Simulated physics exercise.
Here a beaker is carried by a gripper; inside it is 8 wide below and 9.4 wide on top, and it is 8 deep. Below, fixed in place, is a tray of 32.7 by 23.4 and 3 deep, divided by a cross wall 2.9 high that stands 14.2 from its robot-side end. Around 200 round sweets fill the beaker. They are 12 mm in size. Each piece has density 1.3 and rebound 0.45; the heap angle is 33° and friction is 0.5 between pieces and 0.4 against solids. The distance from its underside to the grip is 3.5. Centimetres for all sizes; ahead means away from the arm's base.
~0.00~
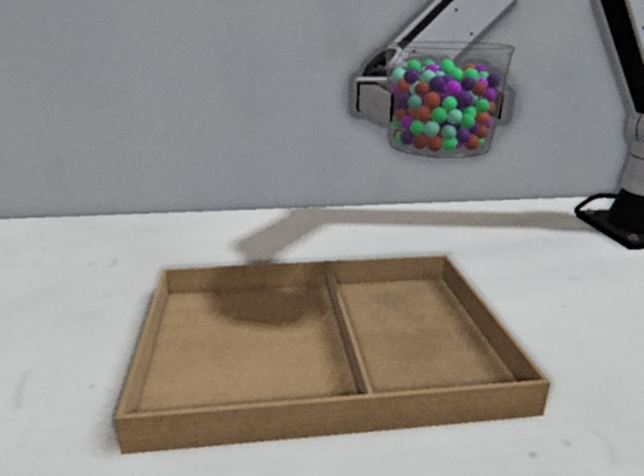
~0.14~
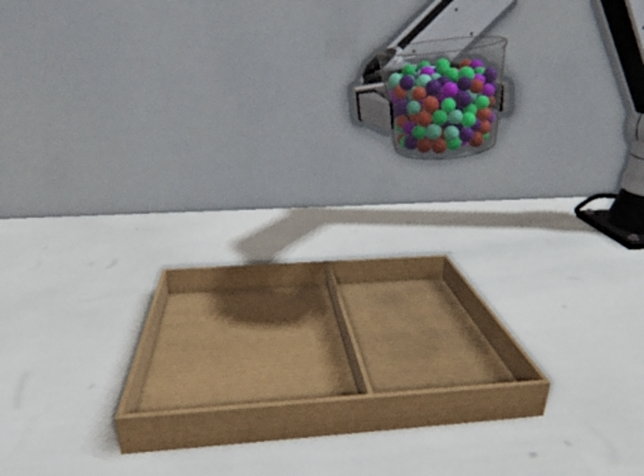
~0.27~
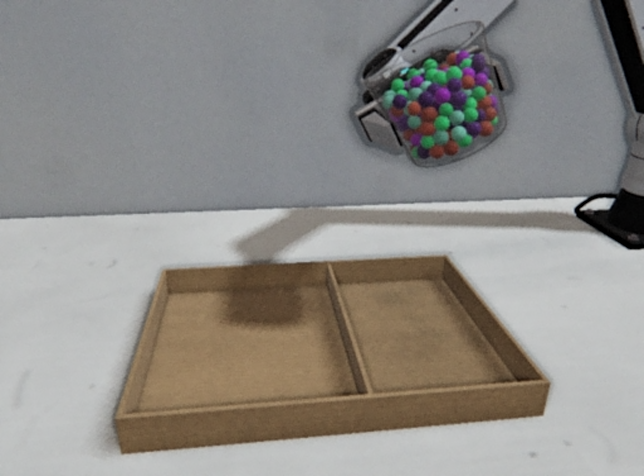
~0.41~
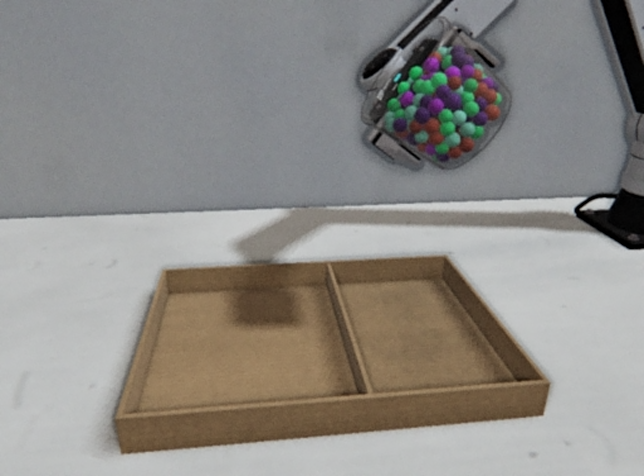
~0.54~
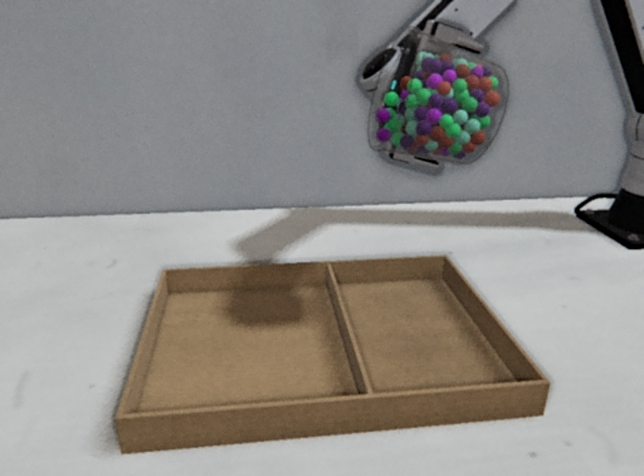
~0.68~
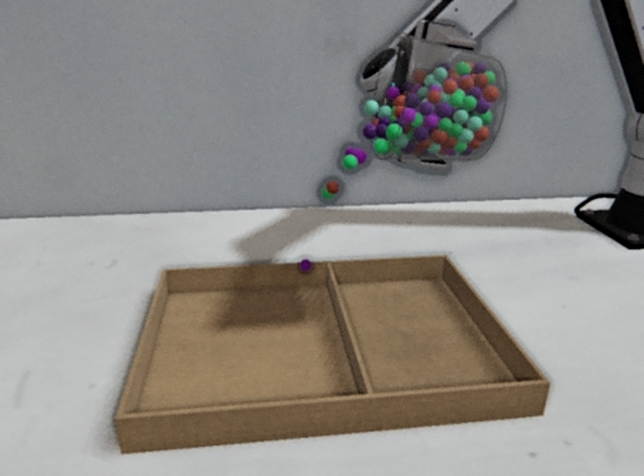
A robotic gripper at the upper right tilts a clear beaker of small round balls steadily toward the left, until a few spill from its mouth and drop toward the tray. The balls are green, purple, orange and pale teal, above a brown two-part tray on a white tabletop against a grey wall. The fixed camera looks slightly down from the front, and the tray stays still.
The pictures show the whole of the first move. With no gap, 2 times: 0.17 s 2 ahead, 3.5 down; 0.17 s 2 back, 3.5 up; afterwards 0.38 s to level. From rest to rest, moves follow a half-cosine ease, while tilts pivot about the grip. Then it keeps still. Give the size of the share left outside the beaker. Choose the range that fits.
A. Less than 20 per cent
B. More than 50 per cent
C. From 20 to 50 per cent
From 20 to 50 per cent.
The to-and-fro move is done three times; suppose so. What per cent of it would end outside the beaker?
It would then be around 45 per cent.
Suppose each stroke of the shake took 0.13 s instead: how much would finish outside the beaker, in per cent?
Then about 40 per cent.
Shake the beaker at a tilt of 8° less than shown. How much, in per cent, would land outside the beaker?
In that case some 10 per cent.
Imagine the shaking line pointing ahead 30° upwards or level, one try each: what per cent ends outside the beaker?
Roughly 70 per cent, then 70 per cent.
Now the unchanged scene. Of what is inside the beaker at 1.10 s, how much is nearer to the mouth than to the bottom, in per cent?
About 45 percent.
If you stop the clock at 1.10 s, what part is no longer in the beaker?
About 25 per cent so far.
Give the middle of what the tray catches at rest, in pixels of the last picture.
Near (272, 339).
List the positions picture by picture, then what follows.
Beaker middle at (443, 99), level; upper third of the load around (440, 82), from x 400 to 495, top at y 65; 203 in the beaker, in the first picture.
Beaker middle at (442, 99), tilted 8° forward; upper third of the load around (446, 82), from x 395 to 490, top at y 65, in the second picture.
Beaker middle at (440, 100), tilted 28° forward; upper third of the load around (450, 82), from x 390 to 490, top at y 60, in the third picture.
Beaker middle at (438, 101), tilted 54° forward; upper third of the load around (450, 81), from x 390 to 495, top at y 55, in the fourth picture.
Beaker middle at (437, 103), tilted 74° forward; upper third of the load around (446, 83), from x 385 to 490, top at y 60, in the fifth picture.
Beaker middle at (437, 104), tilted 82° forward; upper third of the load around (452, 91), from x 305 to 490, top at y 70; 198 in the beaker, 1 in the far-side part, 4 in flight or on a rim, in the sixth picture.
By 1.10 s, tilted 82° forward, highest piece 24 above the table; 155 in the beaker, 44 in the far-side part, 4 in flight or on a rim.
By 1.53 s, tilted 48° forward, highest piece 24 above the table; 131 in the beaker, 58 in the far-side part, 9 in the robot-side part, 5 in flight or on a rim.
By 1.94 s, level, highest piece 27 above the table; 131 in the beaker, 64 in the far-side part, 8 in the robot-side part.
By 2.99 s, level, highest piece 27 above the table; 131 in the beaker, 64 in the far-side part, 8 in the robot-side part.
Final count, 131 in the beaker, 64 in the far-side part, 8 in the robot-side part. That is 35 % outside the beaker.
